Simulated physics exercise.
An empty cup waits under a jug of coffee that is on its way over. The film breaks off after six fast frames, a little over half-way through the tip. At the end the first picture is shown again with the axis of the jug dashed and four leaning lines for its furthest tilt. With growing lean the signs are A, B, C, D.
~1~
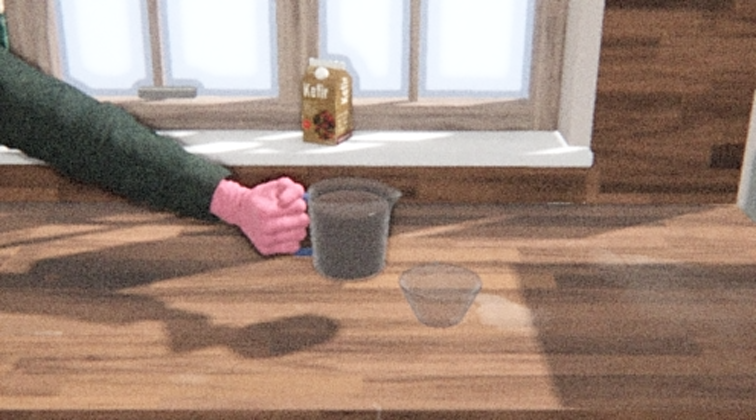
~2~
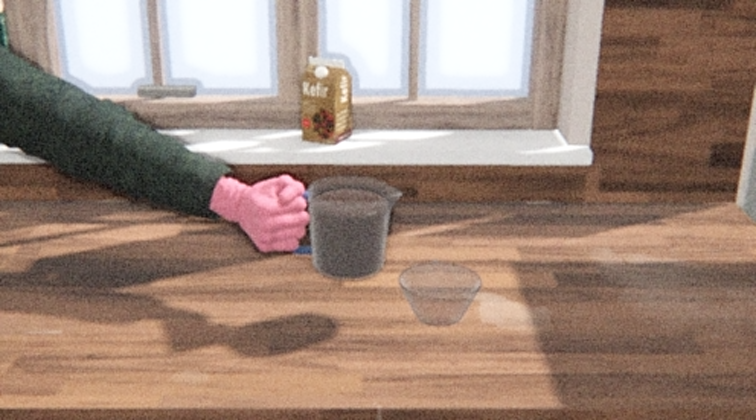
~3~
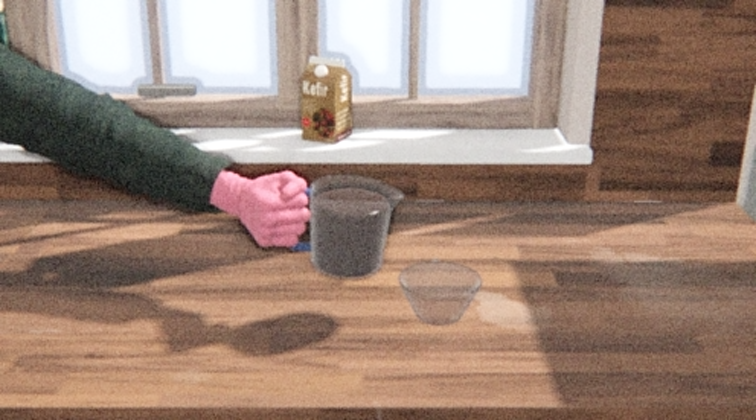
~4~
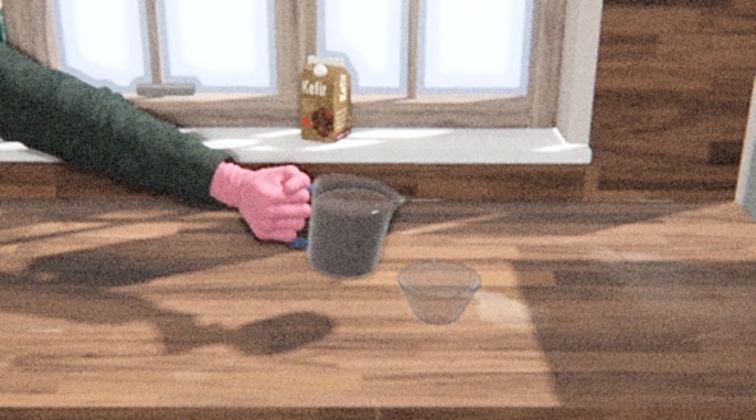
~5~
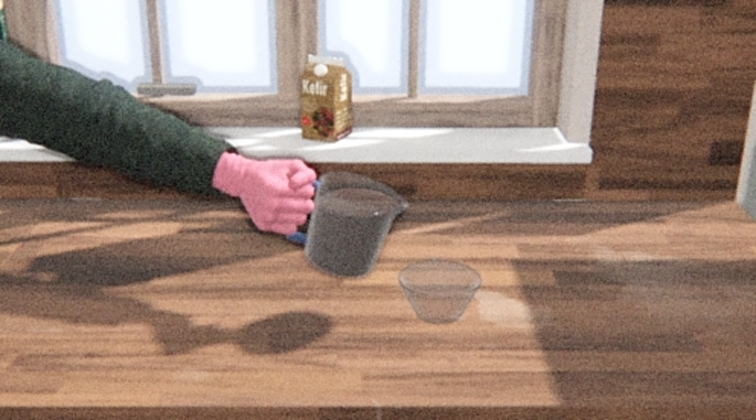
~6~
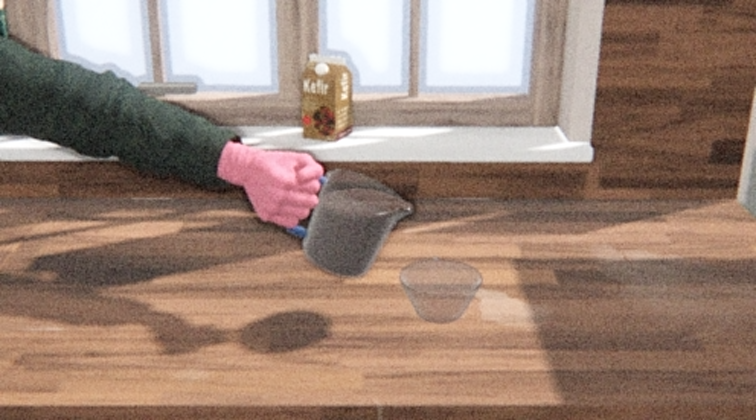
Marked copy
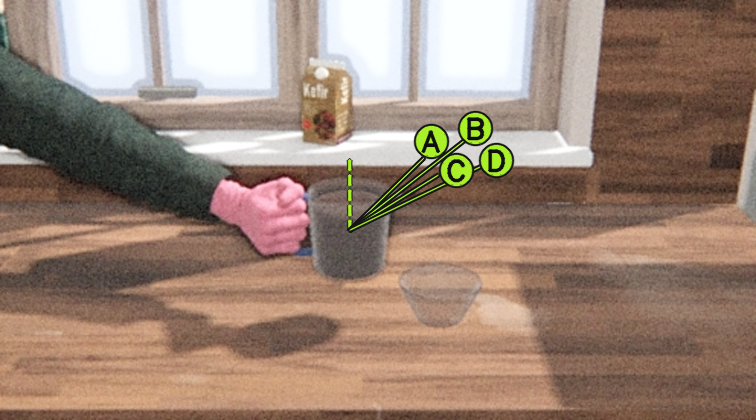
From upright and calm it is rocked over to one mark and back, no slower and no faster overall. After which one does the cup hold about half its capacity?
Go for A.
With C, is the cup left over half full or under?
Over.
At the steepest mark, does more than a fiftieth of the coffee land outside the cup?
Yes, it does.
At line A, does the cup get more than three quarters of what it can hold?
No, less.
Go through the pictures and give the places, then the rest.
Upright, lip at (400, 194); rim of the cup round (441, 281); nothing has left yet.
Upright, lip at (400, 193); nothing has left yet.
Tipped about 4°, lip at (403, 195); nothing has left yet.
Tipped about 9°, lip at (404, 199); nothing has left yet.
Tipped about 15°, lip at (408, 204); nothing has left yet.
Tipped about 22°, lip at (411, 210); nothing has left yet.
On the marked copy, A at (423, 158); B at (463, 141); C at (438, 175); D at (480, 166).
With A, the cup ends with about 49 % of what it can hold.
With B, the cup ends with about 66 % of what it can hold.
With C, the cup ends with about 80 % of what it can hold; 5 % of the coffee is spilt.
With D, the cup ends with about 86 % of what it can hold; 12 % of the coffee is spilt.
